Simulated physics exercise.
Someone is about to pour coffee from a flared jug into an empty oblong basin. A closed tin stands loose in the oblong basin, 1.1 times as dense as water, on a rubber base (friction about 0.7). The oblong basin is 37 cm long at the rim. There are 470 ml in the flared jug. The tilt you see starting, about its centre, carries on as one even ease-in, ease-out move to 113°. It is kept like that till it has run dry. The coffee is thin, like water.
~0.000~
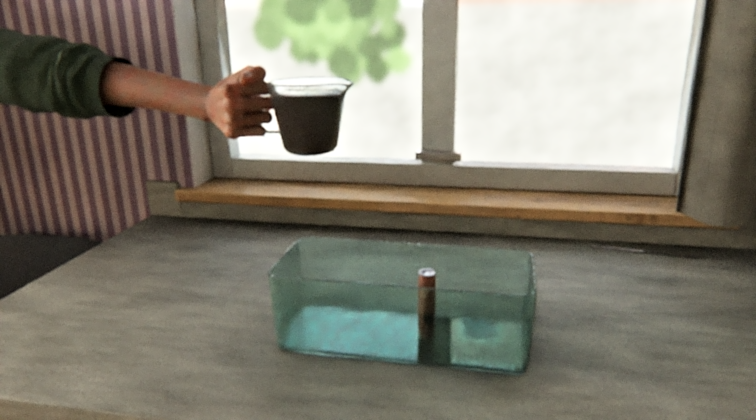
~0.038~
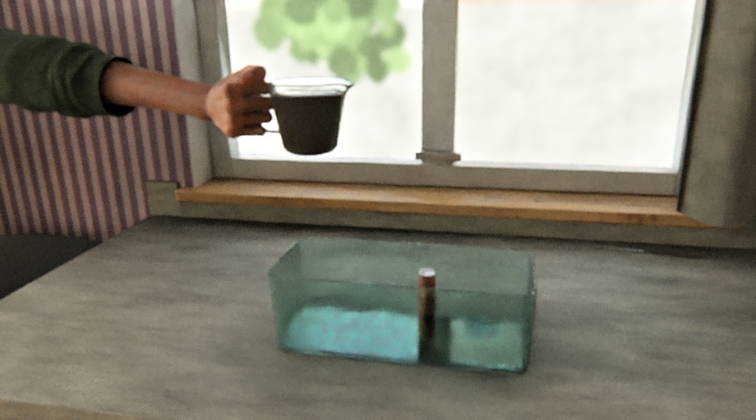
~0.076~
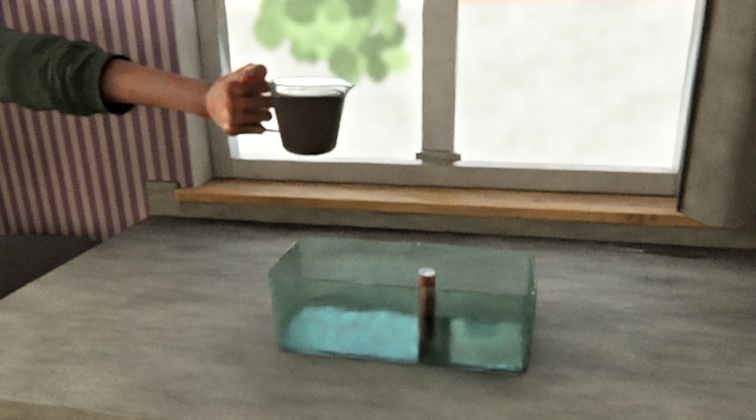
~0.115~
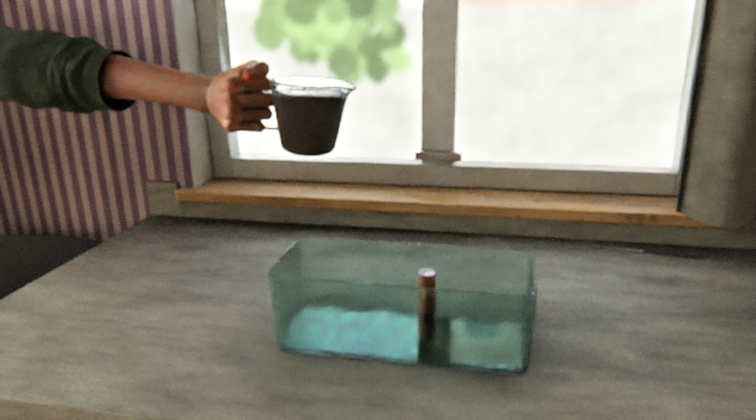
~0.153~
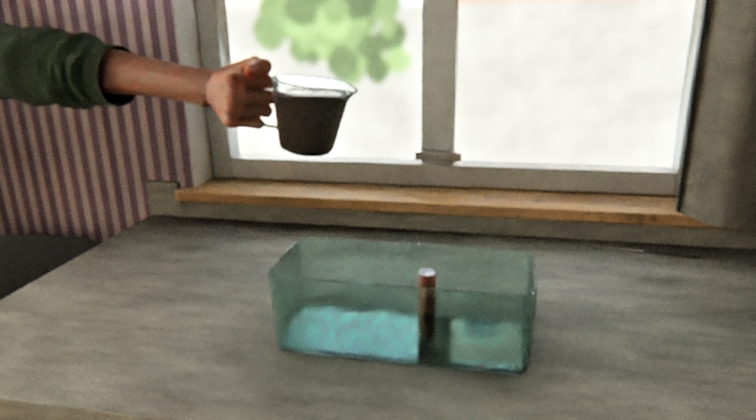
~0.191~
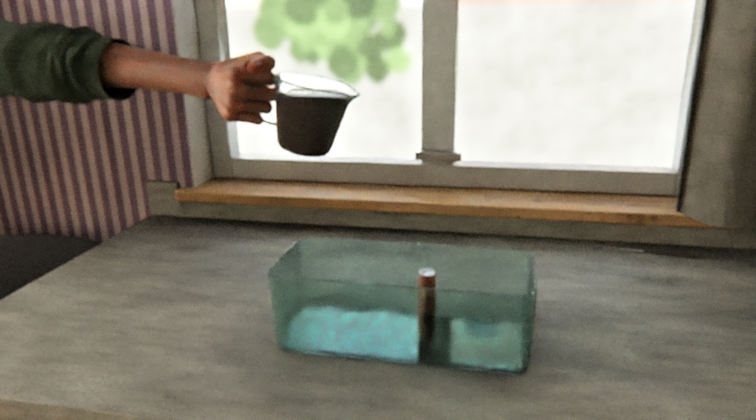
A hand reaching in from the left in a dark green sleeve holds a clear-rimmed jug of dark liquid above a grey tabletop, seen from slightly above before a bright window with a wooden sill. Below and to the right sits a translucent blue-green oblong basin with a small reddish-brown tin upright inside. The hand gradually tilts the jug slightly rightward, while the basin, tin and view stay still.
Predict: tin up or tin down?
It falls.
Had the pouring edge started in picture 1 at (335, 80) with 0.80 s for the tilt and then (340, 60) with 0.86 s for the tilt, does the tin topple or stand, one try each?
First it keeps standing; then it goes over.
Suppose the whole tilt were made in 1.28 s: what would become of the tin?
Then it goes over.
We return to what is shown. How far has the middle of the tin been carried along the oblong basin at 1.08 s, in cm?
Some 9 cm.
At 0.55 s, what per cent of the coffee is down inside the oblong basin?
About 5 per cent.
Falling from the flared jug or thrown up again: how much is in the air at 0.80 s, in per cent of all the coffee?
Some 24 per cent.
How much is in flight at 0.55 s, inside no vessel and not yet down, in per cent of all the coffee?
Near 36 in a hundred.
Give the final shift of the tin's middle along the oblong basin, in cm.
Some 9.0 cm.
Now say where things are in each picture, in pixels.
The first frame shows tilt 0°; pouring edge (354, 83); surface from (276, 91) to (345, 92); the oblong basin's rim runs from (284, 256) to (534, 273); the tin's top is at (427, 275).
The second frame shows tilt 1°; pouring edge (354, 83); surface from (276, 91) to (345, 92).
The third frame shows tilt 2°; pouring edge (355, 85); surface from (277, 91) to (345, 93).
The fourth frame shows tilt 5°; pouring edge (356, 87); surface from (278, 90) to (346, 94).
The fifth frame shows tilt 8°; pouring edge (358, 91); surface from (280, 90) to (348, 94).
The sixth frame shows tilt 13°; pouring edge (360, 95); surface from (281, 91) to (352, 95).
Then, 0.55 s in, the tilt is 78° and 58 per cent is still to pour; the tin stands where it began.
Then, 0.80 s in, the tilt is 111° and 5 per cent is still to pour; the tin leans 8°.
Then, 1.08 s in, the tilt is 113° and 0 per cent is still to pour; the tin lies on its side.
Then, 1.37 s in, the tilt is 113° and 0 per cent is still to pour; the tin lies on its side.
Finally, the tin lies on its side.
